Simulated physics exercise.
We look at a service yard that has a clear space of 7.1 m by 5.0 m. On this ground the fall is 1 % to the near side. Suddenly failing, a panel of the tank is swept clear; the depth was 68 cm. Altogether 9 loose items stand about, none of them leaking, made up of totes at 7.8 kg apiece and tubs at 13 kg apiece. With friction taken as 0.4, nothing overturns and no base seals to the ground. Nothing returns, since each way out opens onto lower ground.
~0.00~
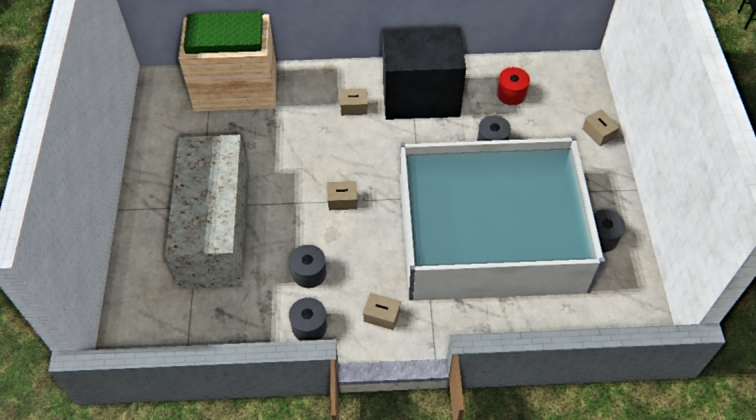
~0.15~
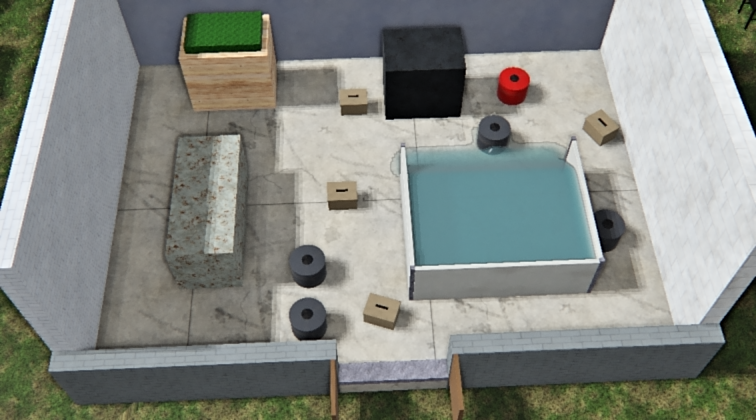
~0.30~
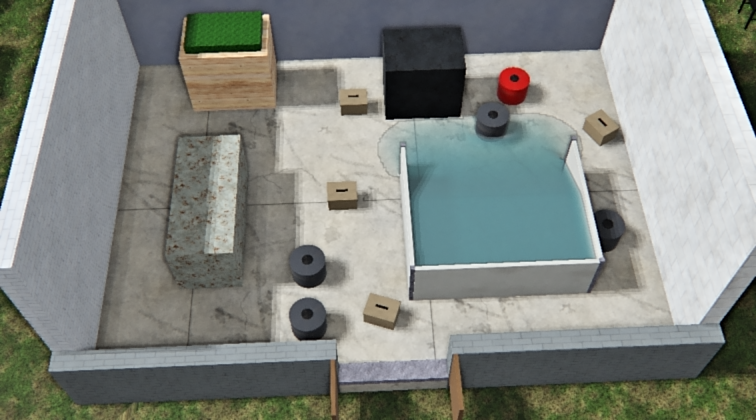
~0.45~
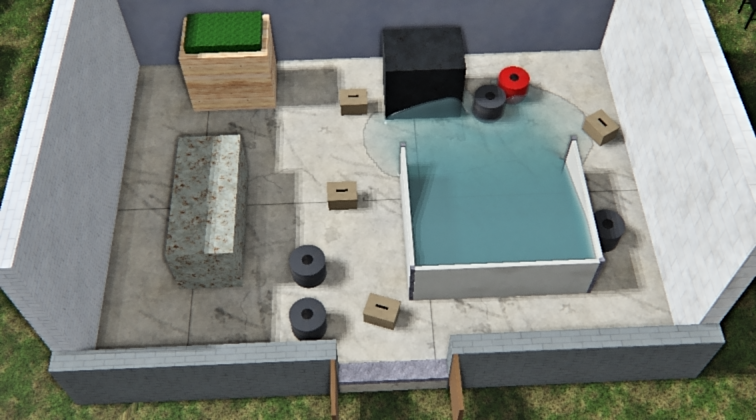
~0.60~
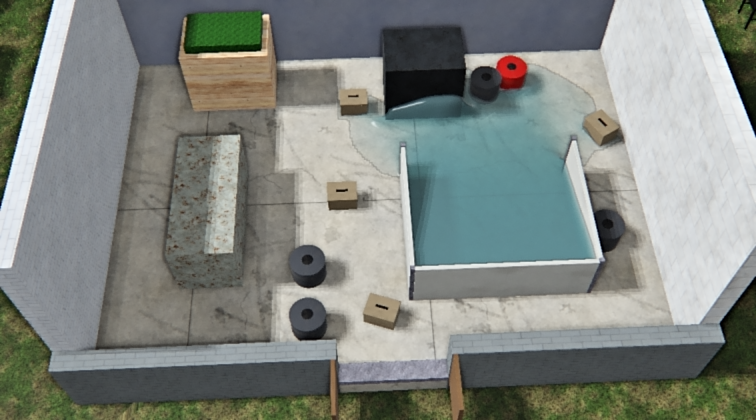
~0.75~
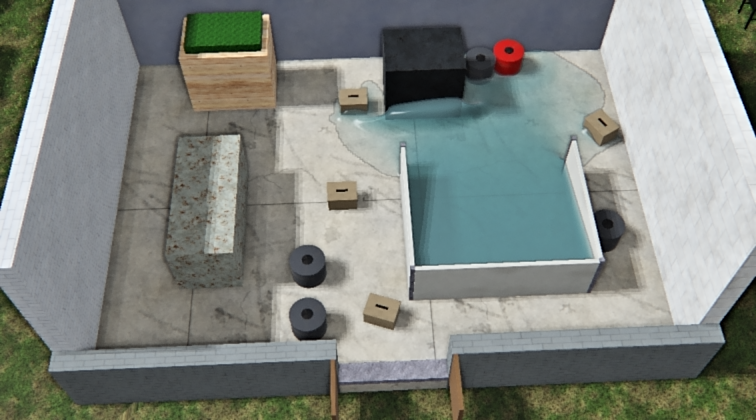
At the start, a walled yard holds a full tank of water, a black block, and scattered boxes and round tubs. The tank's far panel disappears and water spreads out across the ground, pushing a dark grey tub back toward the red one. Water then reaches the block, and both tubs shift toward the back wall.
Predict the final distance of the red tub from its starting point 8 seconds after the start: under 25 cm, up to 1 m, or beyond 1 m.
The red tub ends up beyond 1 m from its start.
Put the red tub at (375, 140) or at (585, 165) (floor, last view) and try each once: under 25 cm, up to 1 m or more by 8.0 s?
Run one, it gets swept far; run two, it gets swept far.
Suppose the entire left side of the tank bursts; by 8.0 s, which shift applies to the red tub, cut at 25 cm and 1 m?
So the red tub keeps its position.
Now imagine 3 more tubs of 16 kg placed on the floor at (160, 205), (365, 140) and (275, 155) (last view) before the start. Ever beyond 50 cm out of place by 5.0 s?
Note, same order as listed: Inside the limit, beyond the limit, beyond the limit.
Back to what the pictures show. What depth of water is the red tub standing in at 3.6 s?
10 cm or so.
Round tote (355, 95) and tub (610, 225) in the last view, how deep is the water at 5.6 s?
First about 6 cm, second about 6 cm.
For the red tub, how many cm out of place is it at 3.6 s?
Around 300 cm from the start by that time.
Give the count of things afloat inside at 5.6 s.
At that time the total is 3.
After 1.6 s the red tub is near (538, 39), 0.7 m from its start, afloat; 0 of 9 are out; 1 afloat.
After 3.6 s the red tub is near (630, 220), 2.8 m from its start, afloat; 0 of 9 are out; 5 afloat.
After 5.6 s the red tub is near (534, 299), 3.6 m from its start, afloat; 0 of 9 are out; 3 afloat.
After 8.0 s the red tub is near (357, 357), 4.9 m from its start, afloat; 0 of 9 are out; 7 afloat.
